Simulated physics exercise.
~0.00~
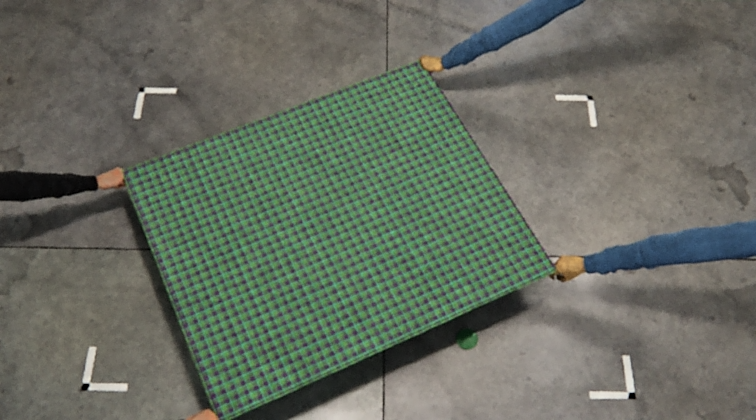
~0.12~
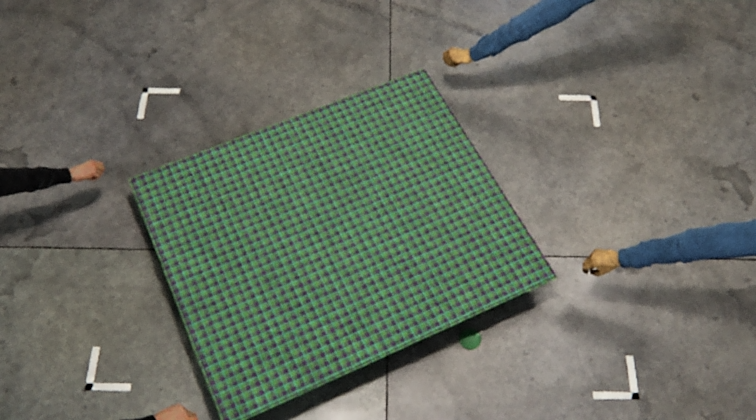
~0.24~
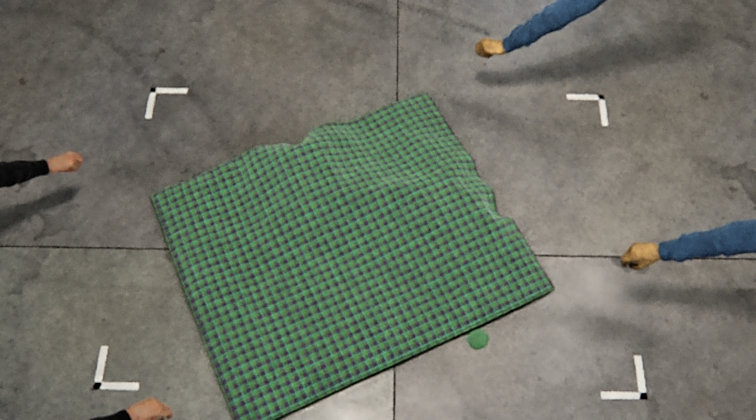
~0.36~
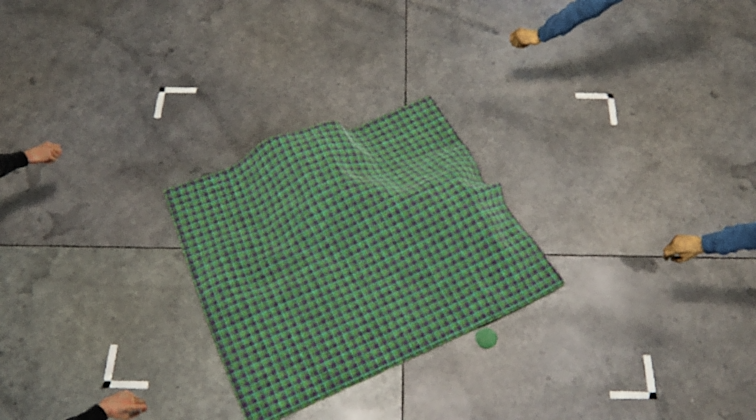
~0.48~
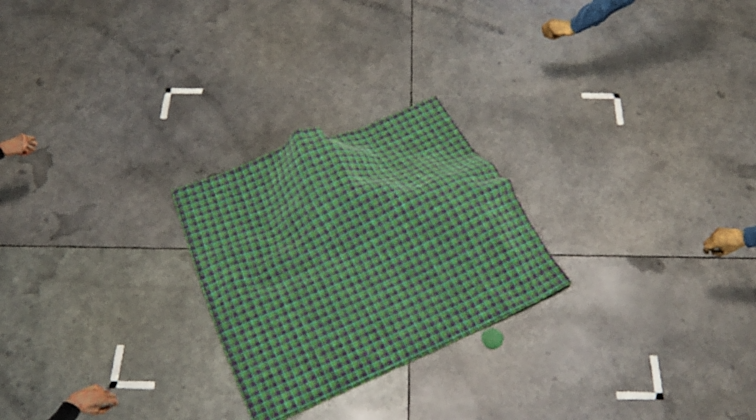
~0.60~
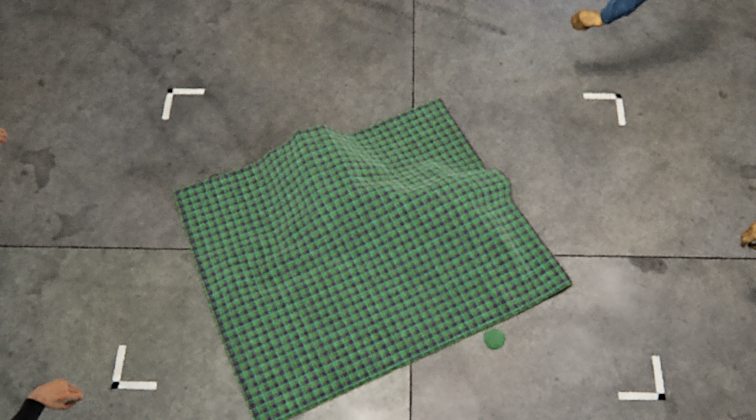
We see four hands release a green checkered blanket held flat above a concrete floor and draw away as it drops, settling over hidden objects that leave raised folds across its upper part, while a small green disc near its lower right edge remains uncovered.
